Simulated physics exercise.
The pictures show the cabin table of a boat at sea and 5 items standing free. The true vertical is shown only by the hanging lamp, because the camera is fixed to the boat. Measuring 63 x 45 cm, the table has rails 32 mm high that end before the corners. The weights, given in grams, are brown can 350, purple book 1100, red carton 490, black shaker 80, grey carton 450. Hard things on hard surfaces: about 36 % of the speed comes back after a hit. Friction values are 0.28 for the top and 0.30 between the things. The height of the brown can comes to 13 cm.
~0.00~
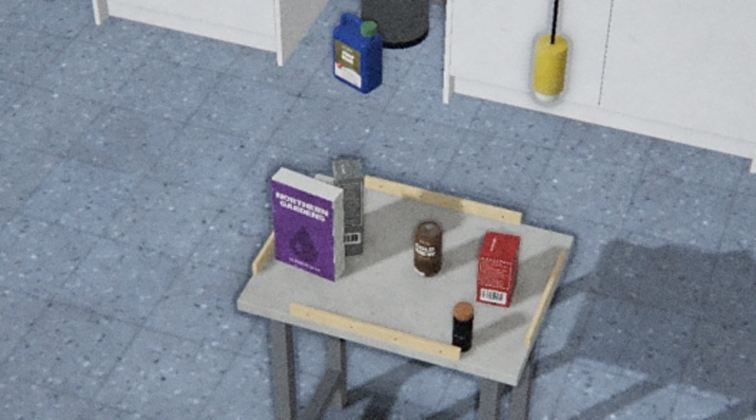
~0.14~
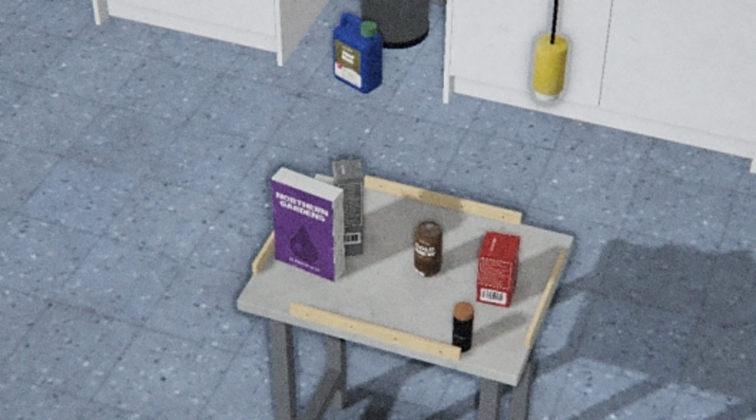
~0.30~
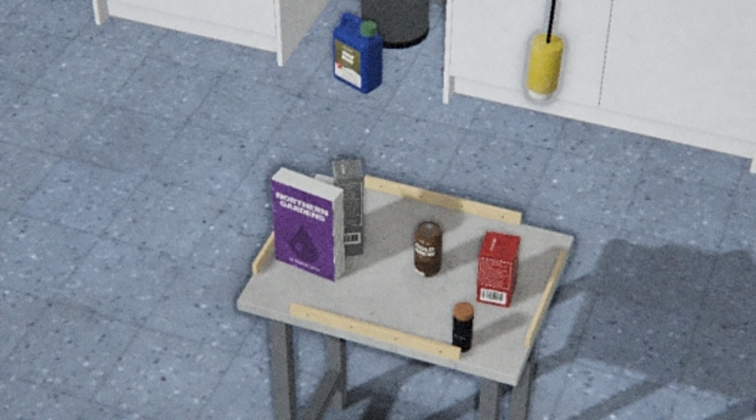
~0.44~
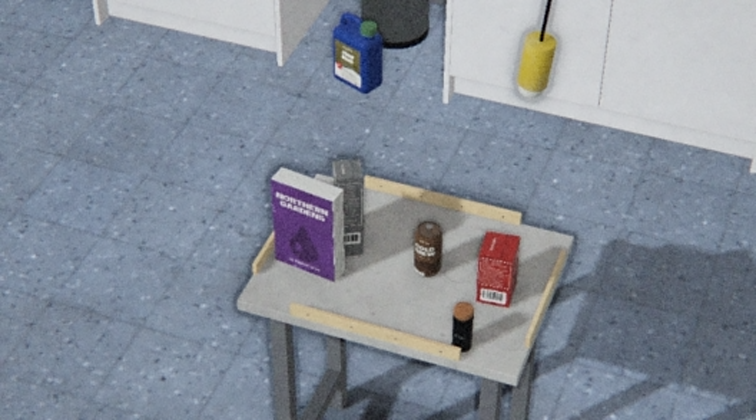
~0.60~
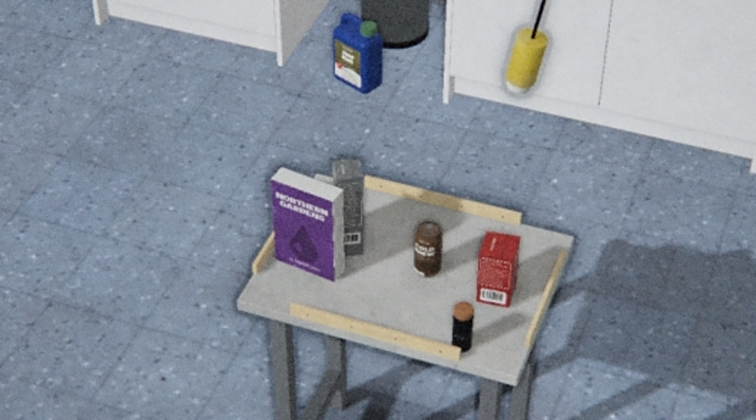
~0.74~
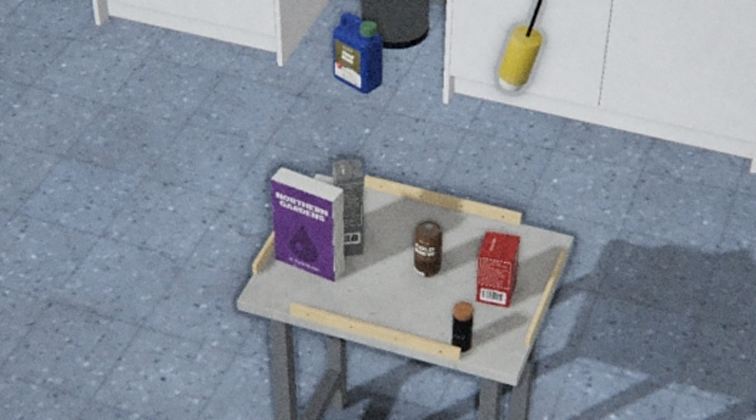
Yellow hanging lamp swinging gradually to the left beside white cabinets while five items on a railed table stay in place.
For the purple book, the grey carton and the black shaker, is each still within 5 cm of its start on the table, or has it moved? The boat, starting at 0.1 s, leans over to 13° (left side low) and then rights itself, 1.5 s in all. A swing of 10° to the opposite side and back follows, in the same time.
The purple book is still within range; the grey carton is still within range; the black shaker is still within range.
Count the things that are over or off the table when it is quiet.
0.
Around 1.74 s, heel 1°, right side down.
Around 2.84 s, heel 3°, right side down.
Finally (3.6 s), all 5 still in place (within 5 cm). Final places as that camera would see them, purple book near (309, 225), grey carton near (349, 209).
